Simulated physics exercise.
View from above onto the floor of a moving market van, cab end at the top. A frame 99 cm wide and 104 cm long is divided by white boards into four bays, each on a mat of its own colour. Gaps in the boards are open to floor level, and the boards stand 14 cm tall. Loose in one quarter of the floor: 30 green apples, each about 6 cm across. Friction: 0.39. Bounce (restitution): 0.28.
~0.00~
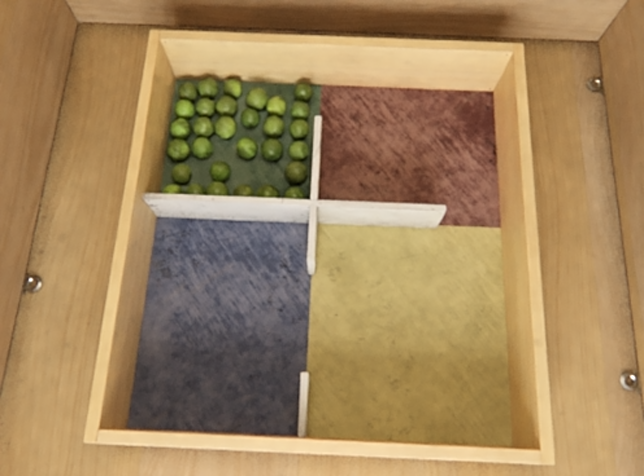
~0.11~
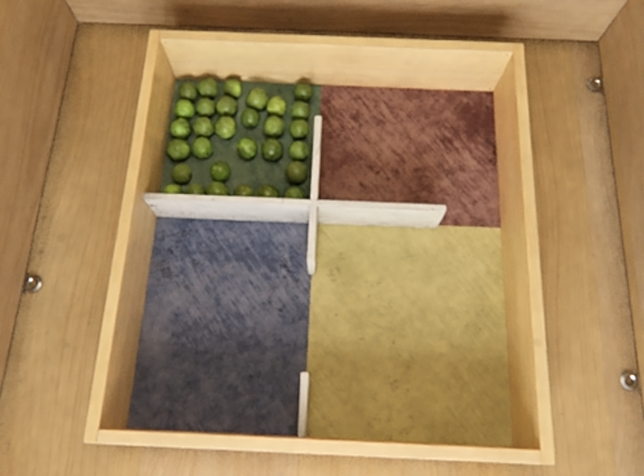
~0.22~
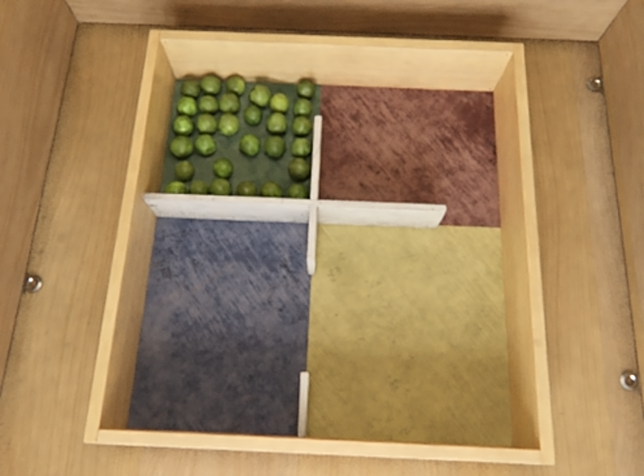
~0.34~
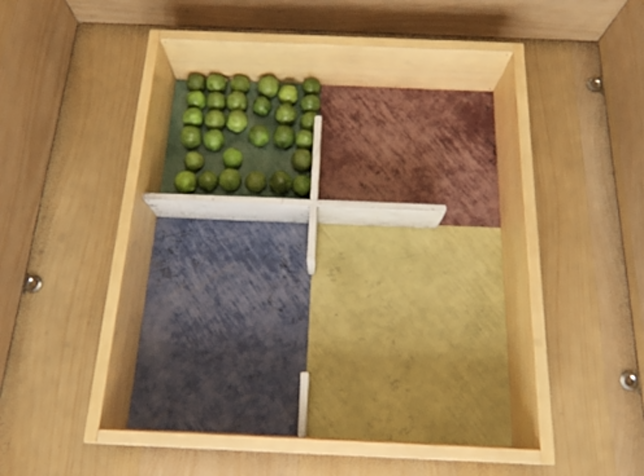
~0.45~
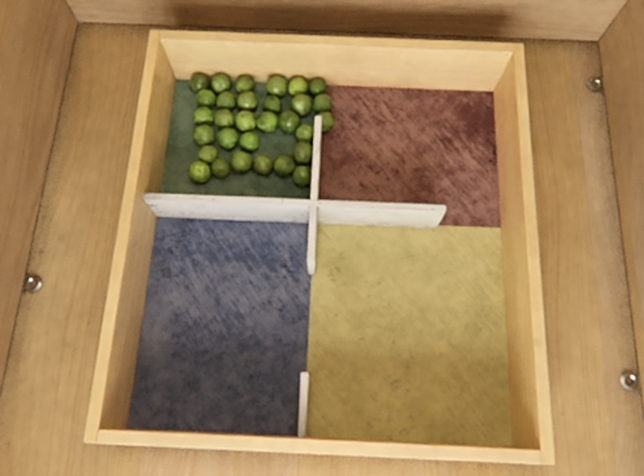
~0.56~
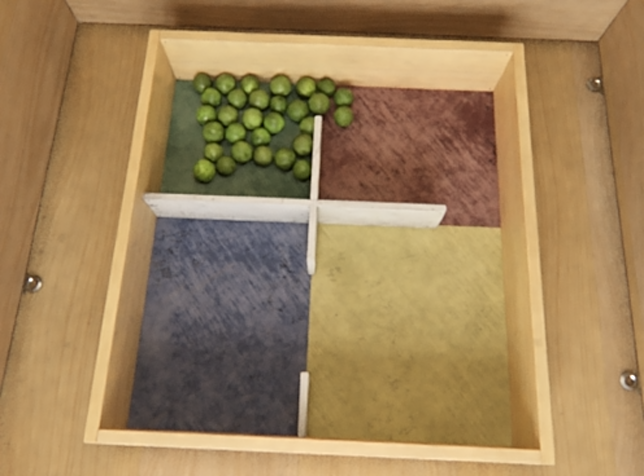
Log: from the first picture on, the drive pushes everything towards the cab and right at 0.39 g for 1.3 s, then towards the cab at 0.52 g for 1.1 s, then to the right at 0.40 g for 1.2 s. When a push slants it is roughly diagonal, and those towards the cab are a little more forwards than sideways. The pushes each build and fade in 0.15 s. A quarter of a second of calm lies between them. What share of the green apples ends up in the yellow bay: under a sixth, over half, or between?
Under a sixth.
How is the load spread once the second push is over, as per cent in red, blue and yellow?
Per cent by then - red: 50, blue: 0, yellow: 0.
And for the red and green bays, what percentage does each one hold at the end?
Red 70 %, green 30 %.
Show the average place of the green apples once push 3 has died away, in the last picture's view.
Mean position: Roughly (395, 122).
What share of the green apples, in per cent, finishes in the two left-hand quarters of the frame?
Share: About 30 in a hundred.
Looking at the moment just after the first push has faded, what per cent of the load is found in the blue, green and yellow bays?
Blue 0, green 50, yellow 0 %.
After push 1 (1.54 s), 15 in the red bay and 15 in the green bay.
After push 2 (2.89 s), 15 in the red bay and 15 in the green bay.
After push 3 (4.34 s), 21 in the red bay, 8 in the green bay and 1 in the yellow bay.
Outcome (at 5.36 s), 20 in the red bay, 8 in the green bay and 2 in the yellow bay. Asked share, 2 of 30, 7 per cent.
